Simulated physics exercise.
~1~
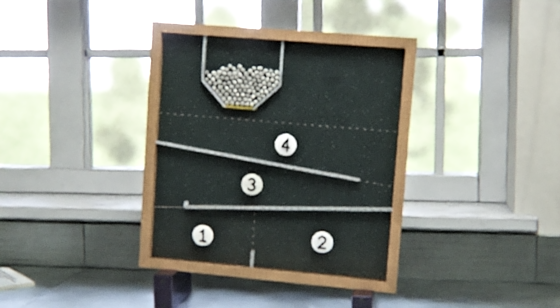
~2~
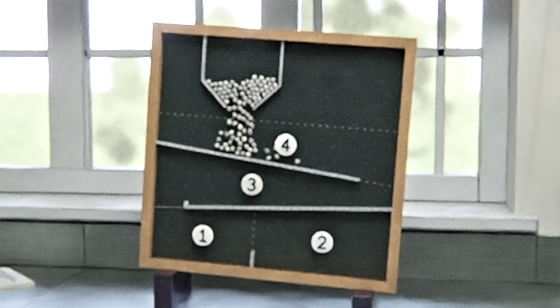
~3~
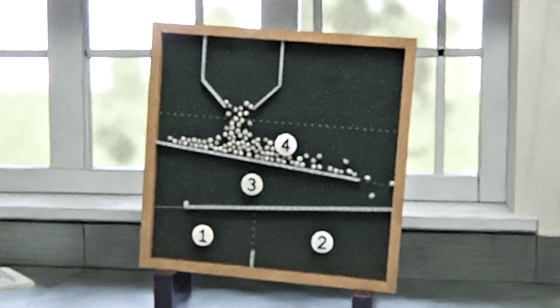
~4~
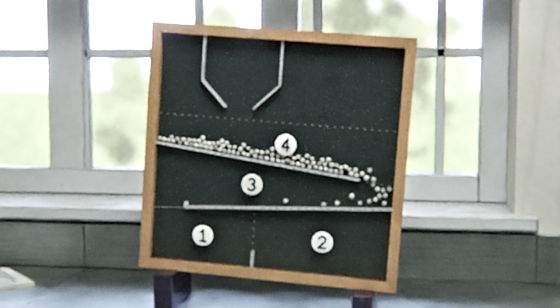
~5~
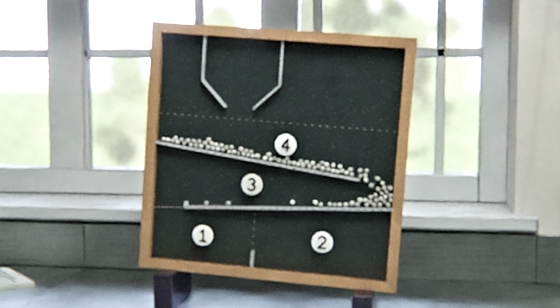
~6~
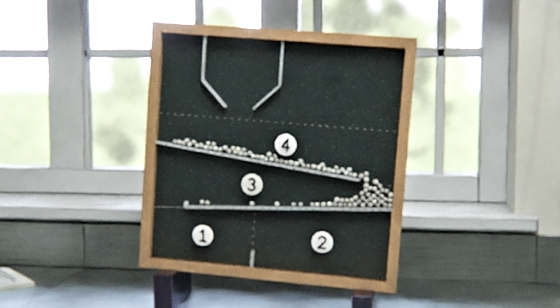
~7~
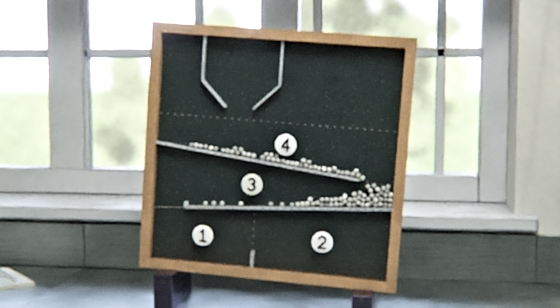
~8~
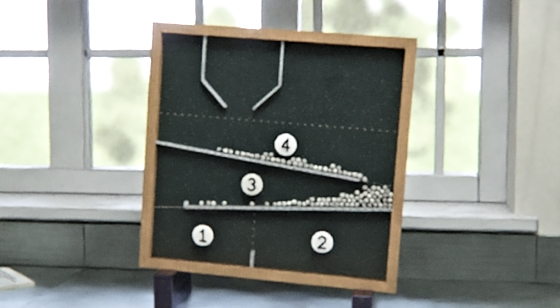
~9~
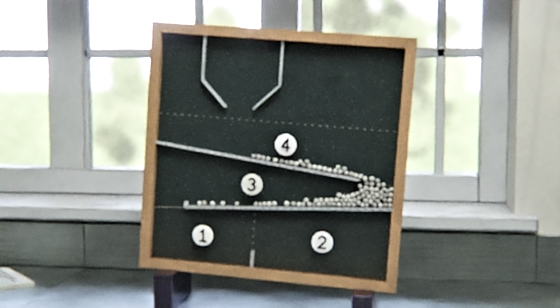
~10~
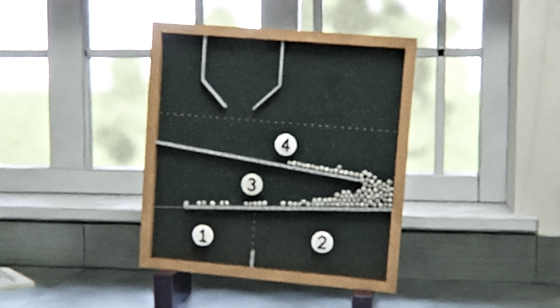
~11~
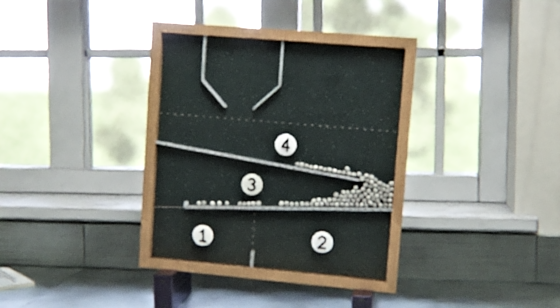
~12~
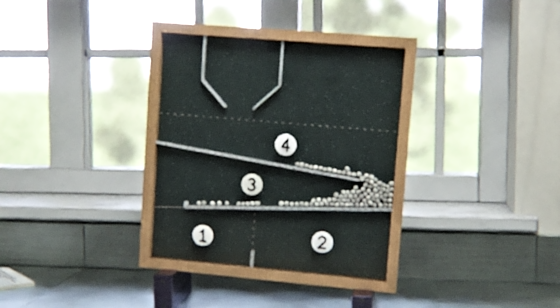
By a window, small pale beads pouring from a hopper onto a sloping shelf, spilling rightward and settling mostly on the shelf below.
